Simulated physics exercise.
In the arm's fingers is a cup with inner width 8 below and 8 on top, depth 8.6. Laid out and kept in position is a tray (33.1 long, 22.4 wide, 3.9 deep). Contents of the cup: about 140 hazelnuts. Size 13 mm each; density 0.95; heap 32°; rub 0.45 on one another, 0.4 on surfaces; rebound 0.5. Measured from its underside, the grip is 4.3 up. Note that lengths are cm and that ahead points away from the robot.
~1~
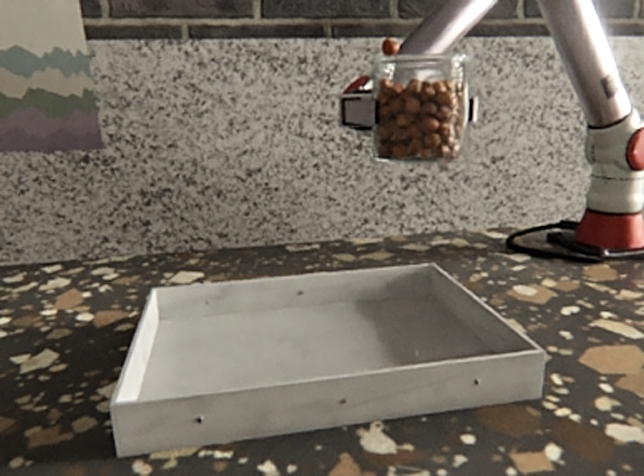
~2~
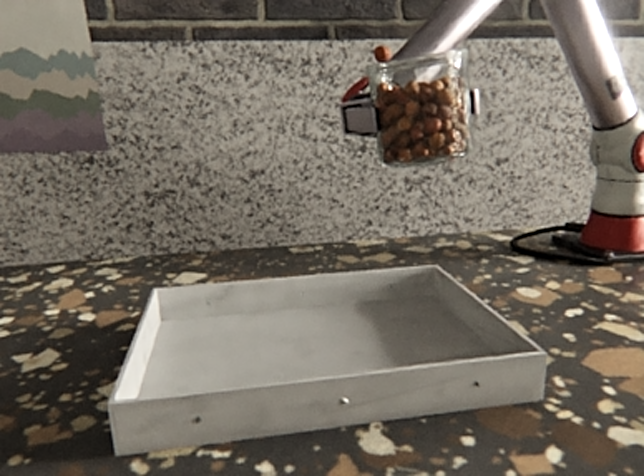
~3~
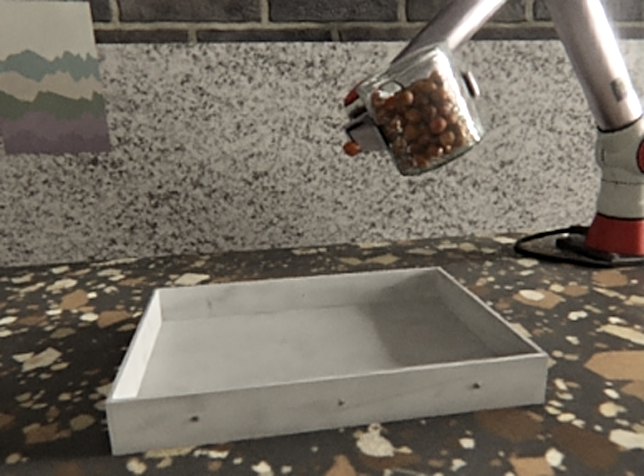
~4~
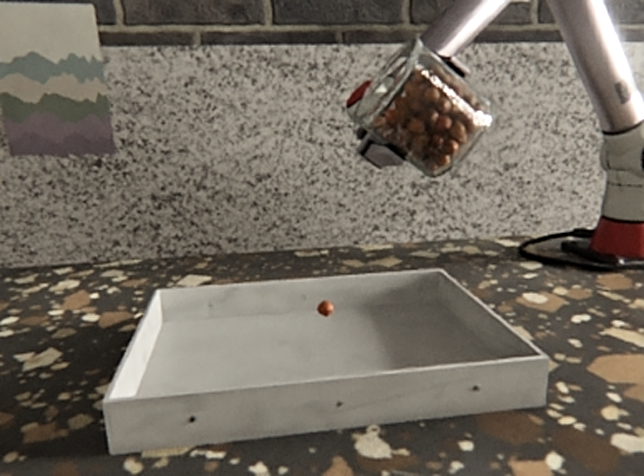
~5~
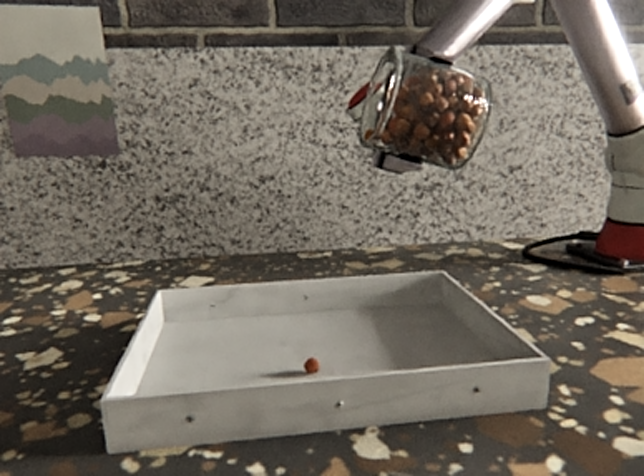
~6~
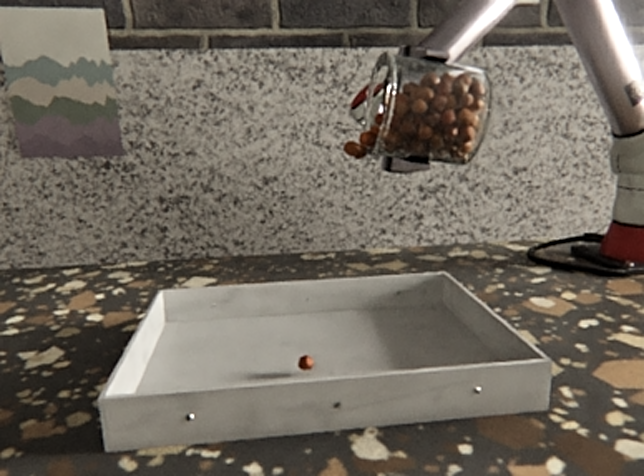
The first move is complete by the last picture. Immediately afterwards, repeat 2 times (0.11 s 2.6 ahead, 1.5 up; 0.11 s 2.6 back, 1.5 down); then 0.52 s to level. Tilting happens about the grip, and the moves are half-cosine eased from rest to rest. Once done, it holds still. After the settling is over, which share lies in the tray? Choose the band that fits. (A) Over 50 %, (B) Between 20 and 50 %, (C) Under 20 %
A.
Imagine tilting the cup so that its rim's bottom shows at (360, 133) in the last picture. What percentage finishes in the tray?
Roughly 30 per cent.
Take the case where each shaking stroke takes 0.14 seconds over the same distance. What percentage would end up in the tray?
In that case it would be near 50 percent.
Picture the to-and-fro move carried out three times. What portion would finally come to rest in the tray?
Estimate: Around 70 %.
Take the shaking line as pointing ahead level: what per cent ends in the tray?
Roughly 55 percent of it.
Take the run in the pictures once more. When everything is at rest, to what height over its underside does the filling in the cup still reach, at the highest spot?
I'd say near 4.5 cm from the bottom.
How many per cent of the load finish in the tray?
I'd guess near 65 per cent.
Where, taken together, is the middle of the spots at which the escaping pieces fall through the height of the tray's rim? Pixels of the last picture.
Their middle sits near (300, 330).
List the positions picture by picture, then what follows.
Cup middle at (420, 111), level; upper third of the load around (419, 97), from x 380 to 460, top at y 45; 142 in the cup, in the first frame.
Cup middle at (421, 111), tilted 8° forward; upper third of the load around (425, 97), from x 380 to 460, top at y 55, in the second frame.
Cup middle at (422, 111), tilted 28° forward; upper third of the load around (432, 96), from x 350 to 470, top at y 75; 141 in the cup, 1 in flight or on a rim, in the third frame.
Cup middle at (423, 112), tilted 53° forward; upper third of the load around (433, 95), from x 325 to 475, top at y 70; 141 in the cup, 1 in the tray, in the fourth frame.
Cup middle at (424, 112), tilted 73° forward; upper third of the load around (434, 93), from x 310 to 475, top at y 75; 141 in the cup, 1 in the tray, in the fifth frame.
Cup middle at (425, 112), tilted 81° forward; upper third of the load around (436, 95), from x 305 to 475, top at y 80; 140 in the cup, 1 in the tray, 1 in flight or on a rim, in the sixth frame.
Then, 0.38 s after the last picture, tilted 81° forward, highest piece 25 above the table; 83 in the cup, 54 in the tray, 5 in flight or on a rim.
Then, 0.77 s after the last picture, tilted 24° forward, highest piece 25 above the table; 88 in the tray, 53 in the cup, 1 in flight or on a rim.
Then, 1.16 s after the last picture, level, highest piece 24 above the table; 89 in the tray, 53 in the cup.
Then, 2.21 s after the last picture, level, highest piece 23 above the table; 89 in the tray, 53 in the cup.
Final count, 89 in the tray, 53 in the cup. That is 63 % in the tray.
